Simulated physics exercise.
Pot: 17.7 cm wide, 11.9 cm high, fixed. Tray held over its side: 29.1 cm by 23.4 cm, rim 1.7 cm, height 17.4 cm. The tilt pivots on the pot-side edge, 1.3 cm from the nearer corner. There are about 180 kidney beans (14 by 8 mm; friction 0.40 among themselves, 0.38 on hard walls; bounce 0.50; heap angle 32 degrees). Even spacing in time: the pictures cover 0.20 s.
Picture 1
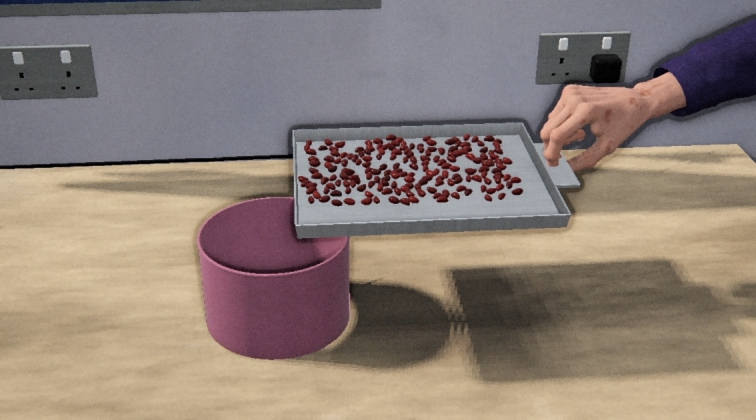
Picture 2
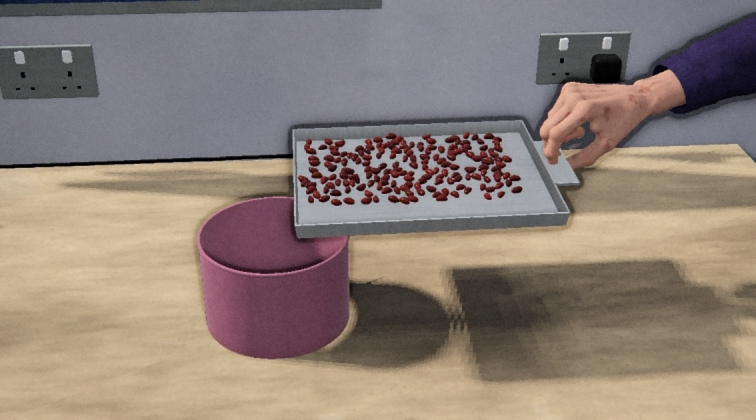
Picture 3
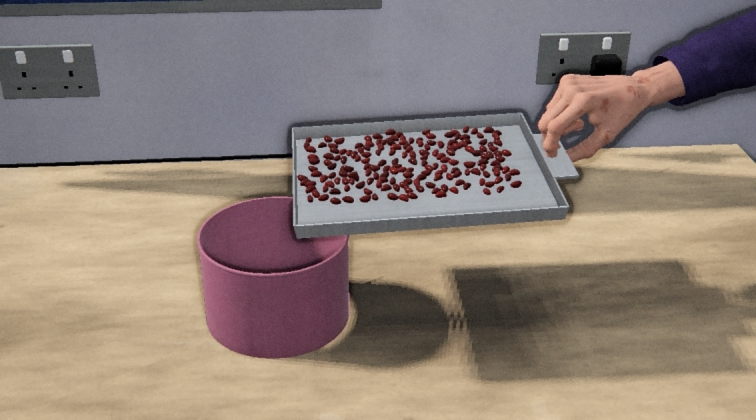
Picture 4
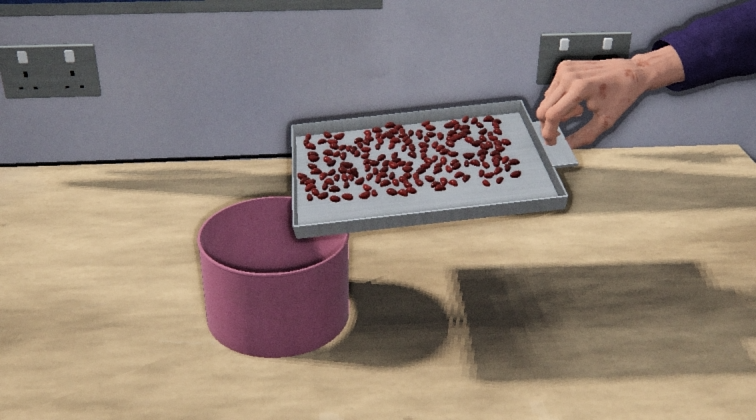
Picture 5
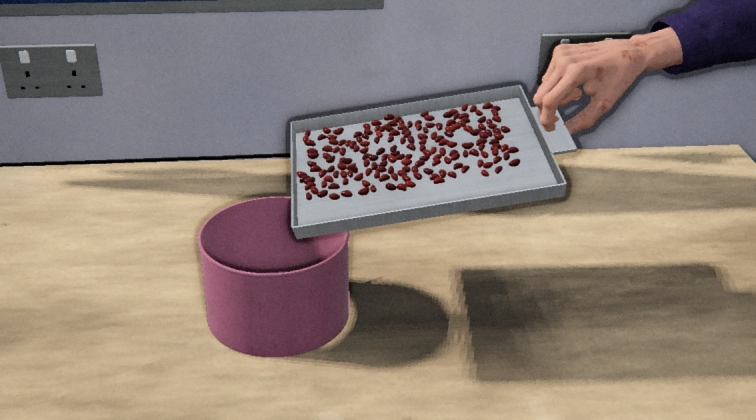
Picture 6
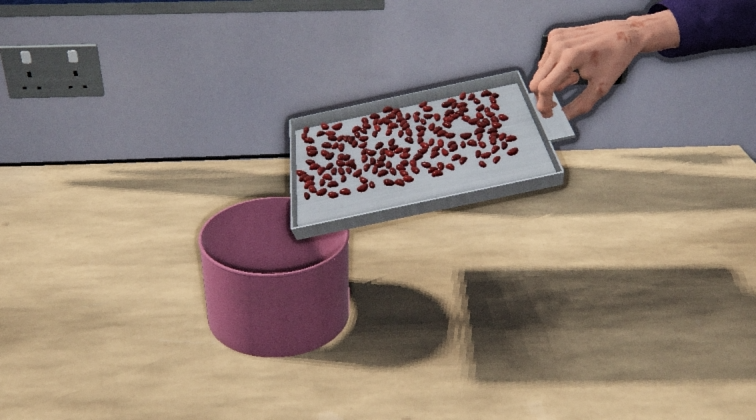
A hand slowly raises the right end of a tray of red beans.
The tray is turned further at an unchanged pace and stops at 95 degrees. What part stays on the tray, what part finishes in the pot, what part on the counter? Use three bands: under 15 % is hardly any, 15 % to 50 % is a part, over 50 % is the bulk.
Shares - tray: Hardly any; pot: A part; counter: The bulk.
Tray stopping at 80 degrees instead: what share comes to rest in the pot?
Near 40 %, then.
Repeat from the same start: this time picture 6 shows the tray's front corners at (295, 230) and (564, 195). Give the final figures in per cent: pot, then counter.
Pot 0 % / counter 100 %.
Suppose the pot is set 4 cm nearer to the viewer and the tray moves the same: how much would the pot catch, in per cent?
In that setup it would come to near 85 per cent.
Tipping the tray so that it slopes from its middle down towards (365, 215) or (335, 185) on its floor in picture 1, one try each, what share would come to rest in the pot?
Approximately 0 percent, then 65 percent.
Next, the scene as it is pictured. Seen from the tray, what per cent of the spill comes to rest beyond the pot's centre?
Roughly 80 percent of the spill.
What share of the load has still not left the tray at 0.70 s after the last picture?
About 60 per cent.
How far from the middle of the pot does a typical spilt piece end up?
Distance: Some 20 cm.
Then, 0.42 s after the last picture, tilt 52 degrees; the tray holds 100 %, the pot 0 %.
Then, 0.70 s after the last picture, tilt 79 degrees; the tray holds 60 %, the pot 5 %.
Then, 1.09 s after the last picture, tilt 95 degrees; the tray holds 5 %, the pot 40 %.
In the end, tray 0 %, pot 40 %, counter 60 %.
